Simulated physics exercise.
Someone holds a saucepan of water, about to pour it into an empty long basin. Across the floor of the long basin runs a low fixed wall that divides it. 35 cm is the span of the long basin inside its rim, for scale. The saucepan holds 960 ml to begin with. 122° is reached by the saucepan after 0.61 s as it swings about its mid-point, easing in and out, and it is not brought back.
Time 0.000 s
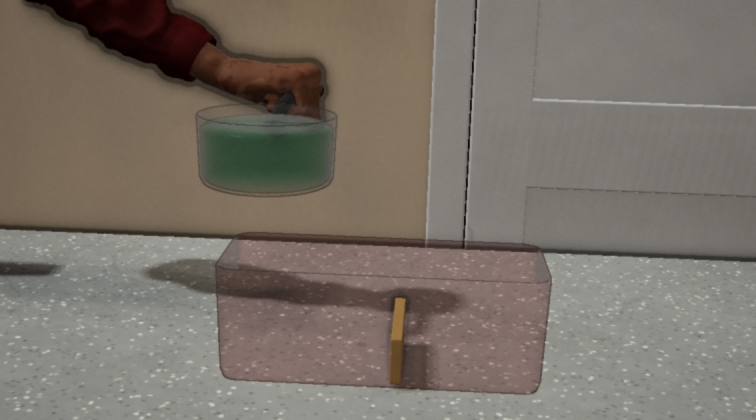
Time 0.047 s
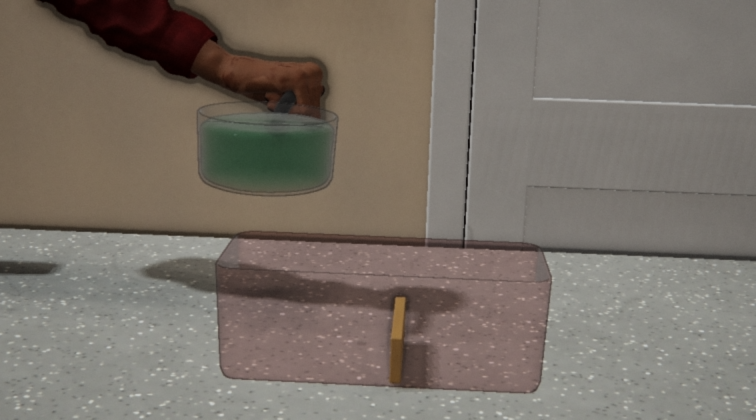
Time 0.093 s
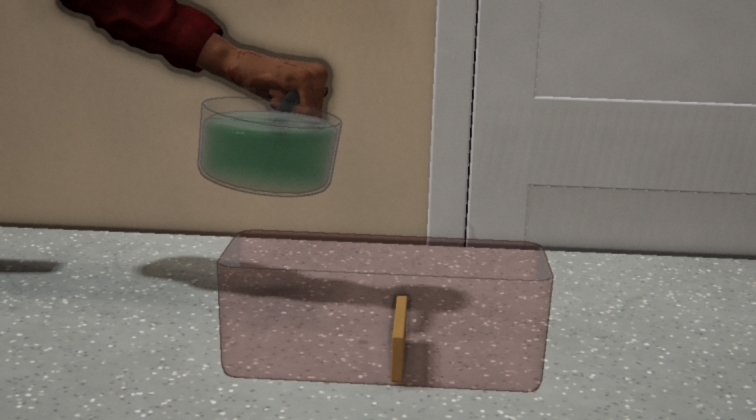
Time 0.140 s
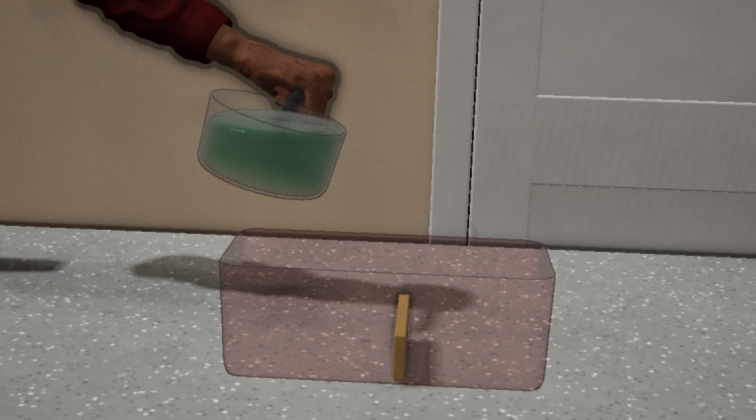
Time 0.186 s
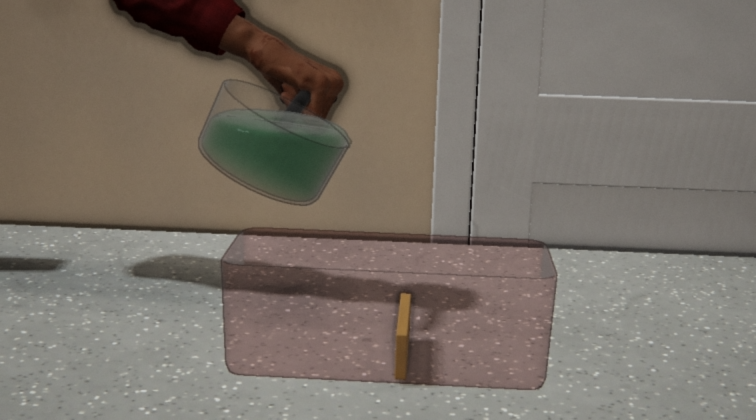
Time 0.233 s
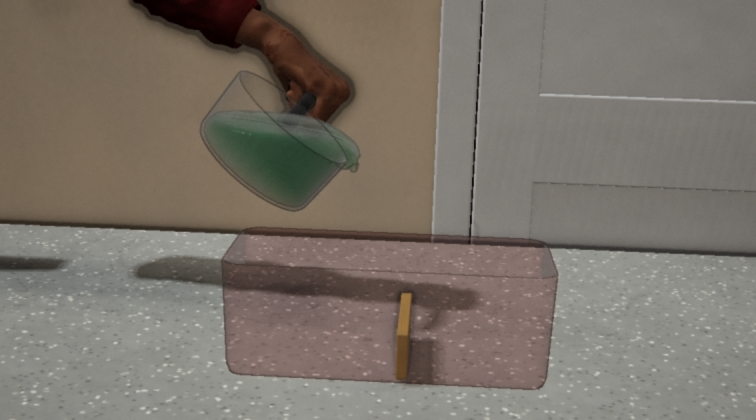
A hand in a dark red sleeve tilts a clear round saucepan of green water steadily to the right, until a little liquid slips over its right rim. Below it, a long, empty, see-through pinkish basin with a small upright orange wall inside rests on a speckled pale floor. The nearly level, almost still view faces a beige wall and a grey panelled door at right.
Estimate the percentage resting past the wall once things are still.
I would say roughly 19 percent.
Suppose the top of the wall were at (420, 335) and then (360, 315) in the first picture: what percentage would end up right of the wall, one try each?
First 30, then 55 per cent.
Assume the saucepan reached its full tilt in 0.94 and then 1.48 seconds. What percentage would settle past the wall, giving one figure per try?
Respectively about 30 and 45 percent.
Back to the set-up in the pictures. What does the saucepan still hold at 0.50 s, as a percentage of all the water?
Roughly 12 per cent.
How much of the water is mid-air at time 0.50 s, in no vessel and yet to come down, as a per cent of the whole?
About 26 per cent.
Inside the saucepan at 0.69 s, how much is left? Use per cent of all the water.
I'd estimate some 1 per cent.
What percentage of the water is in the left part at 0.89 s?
I'd say near 72 percent.
By 0.50 s the tilt is 112° and 12 per cent is still to pour, 49 is left of the wall and 12 right of it.
By 0.69 s the tilt is 122° and 1 per cent is still to pour, 73 is left of the wall and 15 right of it.
By 0.89 s the tilt is 122° and 0 per cent is still to pour, 71 is left of the wall and 18 right of it.
By 1.11 s the tilt is 122° and 0 per cent is still to pour, 71 is left of the wall and 19 right of it.
At rest 71 per cent lies left of the wall, 19 right of it and 10 outside.
